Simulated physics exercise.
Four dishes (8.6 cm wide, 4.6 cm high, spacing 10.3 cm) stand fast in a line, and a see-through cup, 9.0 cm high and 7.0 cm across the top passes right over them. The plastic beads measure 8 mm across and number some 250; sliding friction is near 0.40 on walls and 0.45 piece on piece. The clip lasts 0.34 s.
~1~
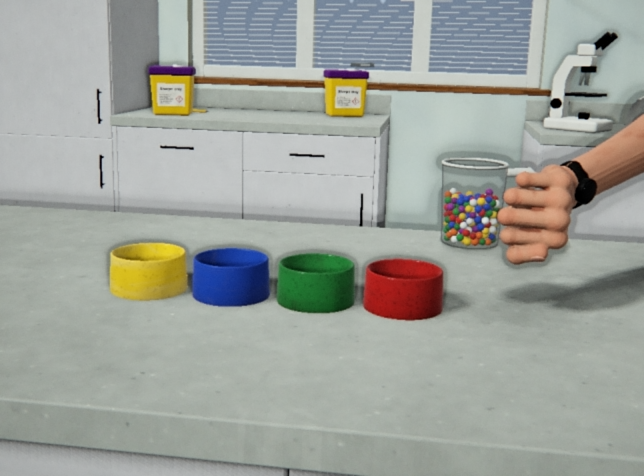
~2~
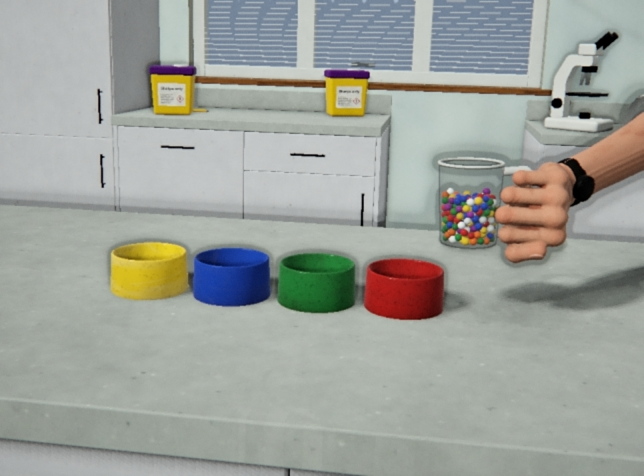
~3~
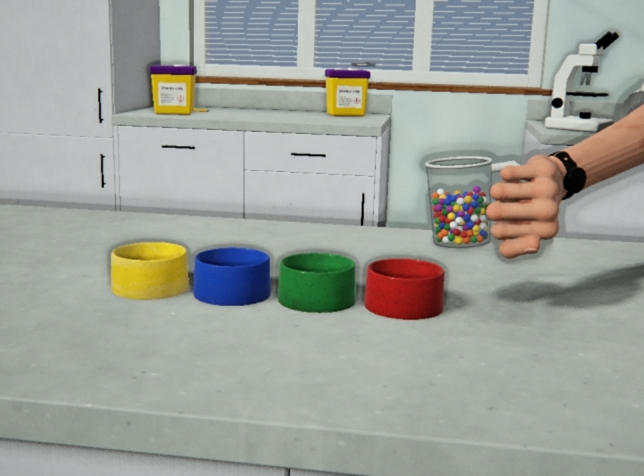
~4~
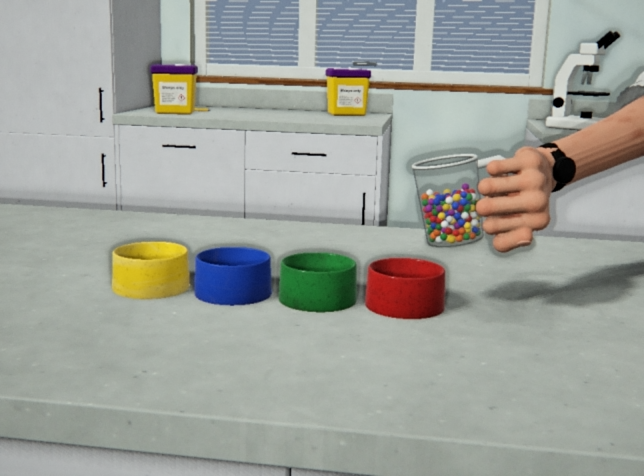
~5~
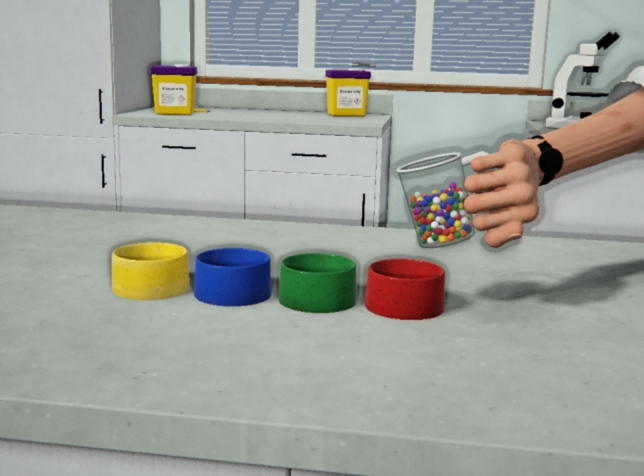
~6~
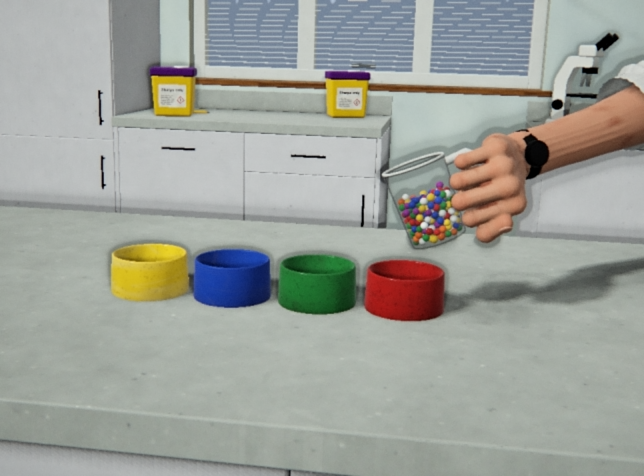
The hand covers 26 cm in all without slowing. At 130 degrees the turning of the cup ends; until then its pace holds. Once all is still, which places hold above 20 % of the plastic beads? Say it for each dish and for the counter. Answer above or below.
Red: Below, blue: Above, green: Below, yellow: Below, counter: Above.
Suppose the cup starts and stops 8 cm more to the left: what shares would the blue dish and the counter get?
In that case blue 0; counter 0.
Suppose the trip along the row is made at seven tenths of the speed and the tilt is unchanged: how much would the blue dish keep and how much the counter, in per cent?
Blue 90; counter 10.
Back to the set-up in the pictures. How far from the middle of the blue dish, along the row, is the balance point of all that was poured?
About 3 cm to its left.
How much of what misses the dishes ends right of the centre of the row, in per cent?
Some 0 per cent.
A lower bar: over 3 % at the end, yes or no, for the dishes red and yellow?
Red no, yellow yes.
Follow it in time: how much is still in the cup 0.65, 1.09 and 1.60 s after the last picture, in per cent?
In turn: 100, 85, 0.
Then, 0.65 s after the last picture, tilt 72 degrees; cup holds 100 %.
Then, 1.09 s after the last picture, tilt 107 degrees; cup holds 85 %, blue 10 %.
Then, 1.60 s after the last picture, tilt 130 degrees; cup holds 0 %, blue 55 %, yellow 10 %.
In the end, red 0 %, blue 55 %, green 0 %, yellow 10 %, counter 35 %.
